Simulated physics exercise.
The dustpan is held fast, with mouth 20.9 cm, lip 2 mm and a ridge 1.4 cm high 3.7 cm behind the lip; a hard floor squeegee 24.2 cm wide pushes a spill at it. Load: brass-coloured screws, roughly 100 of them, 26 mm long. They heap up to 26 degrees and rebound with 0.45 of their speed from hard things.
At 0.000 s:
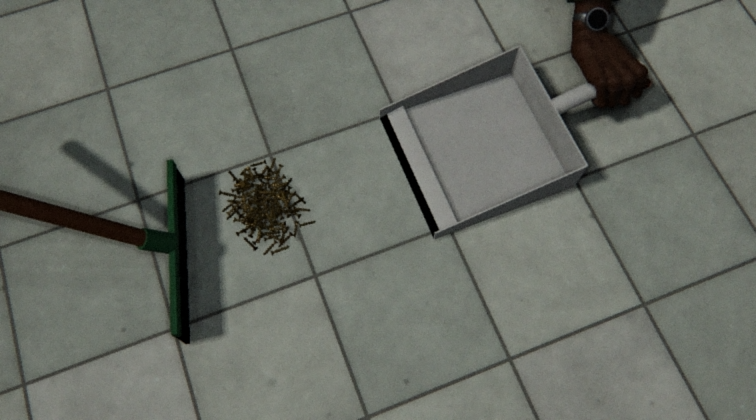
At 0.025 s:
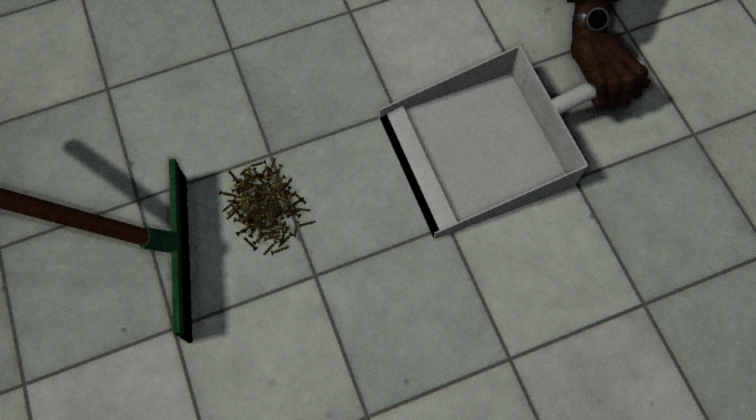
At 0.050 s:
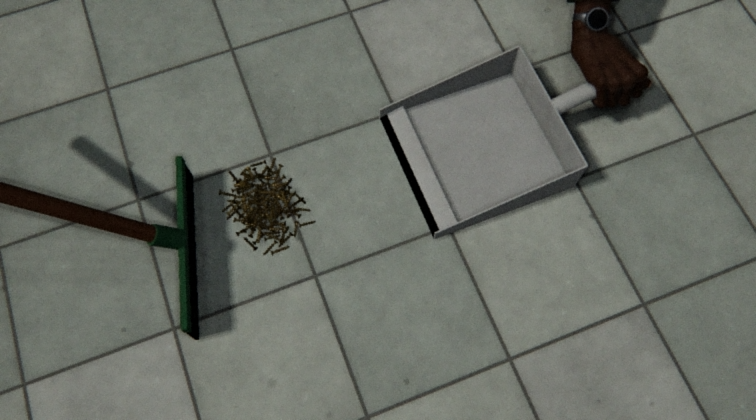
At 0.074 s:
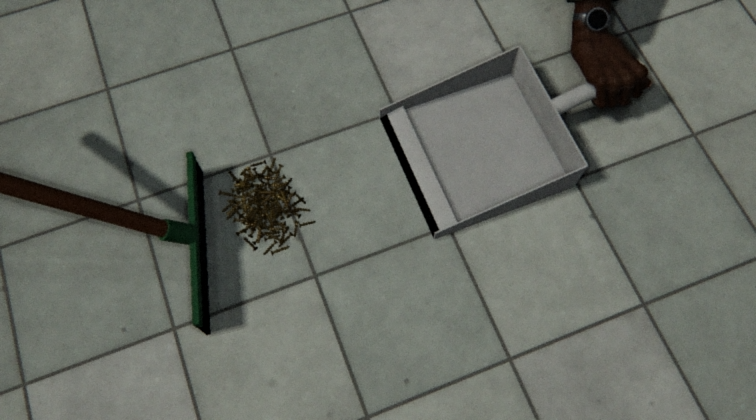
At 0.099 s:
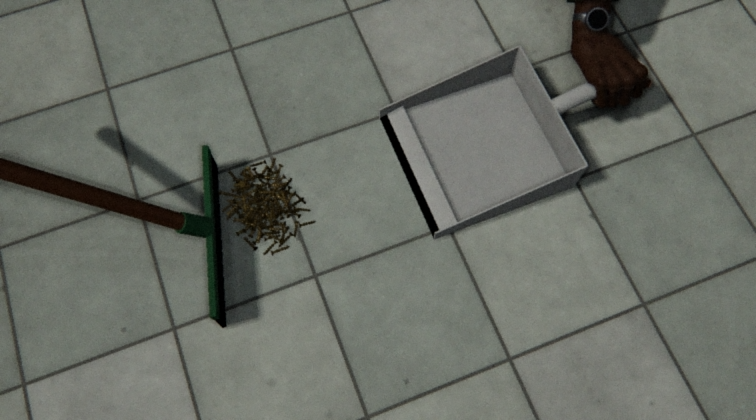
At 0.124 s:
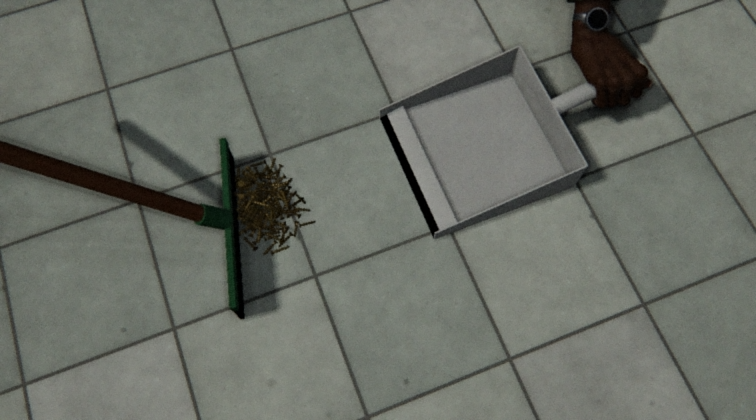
Hand holding a pale dustpan still on a tiled floor while a green squeegee slides right into a pile of brass-coloured screws.
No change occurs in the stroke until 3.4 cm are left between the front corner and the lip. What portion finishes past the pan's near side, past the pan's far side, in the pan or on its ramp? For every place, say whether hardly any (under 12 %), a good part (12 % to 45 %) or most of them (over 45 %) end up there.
Near side: Hardly any; far side: Hardly any; pan: A good part.
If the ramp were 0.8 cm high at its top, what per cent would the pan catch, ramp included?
Something like 40 per cent, ramp included.
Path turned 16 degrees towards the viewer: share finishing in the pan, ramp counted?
My guess is some 40 percent.
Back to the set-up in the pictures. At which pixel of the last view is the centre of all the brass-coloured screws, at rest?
About (400, 166).
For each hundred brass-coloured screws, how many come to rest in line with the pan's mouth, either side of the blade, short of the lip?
Some 55 per cent of them end up there.
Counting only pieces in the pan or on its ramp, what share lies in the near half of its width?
Some 30 per cent.
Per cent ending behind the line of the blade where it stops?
Roughly 0 in a hundred.
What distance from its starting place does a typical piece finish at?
About 22 cm.
After 0.23 s, middle of the blade 15 cm from the lip; 0 % over the lip, far side 0 %, near side 0 %.
After 0.30 s, middle of the blade 8 cm from the lip; 0 % over the lip, far side 0 %, near side 0 %.
Then, at 0.51 s, middle of the blade 6 cm from the lip; 35 % over the lip, far side 5 %, near side 5 %.
In the end, at 1.4 s, near side 5 %, far side 5 %, pan 35 %, in front of the lip or behind the blade 55 %.
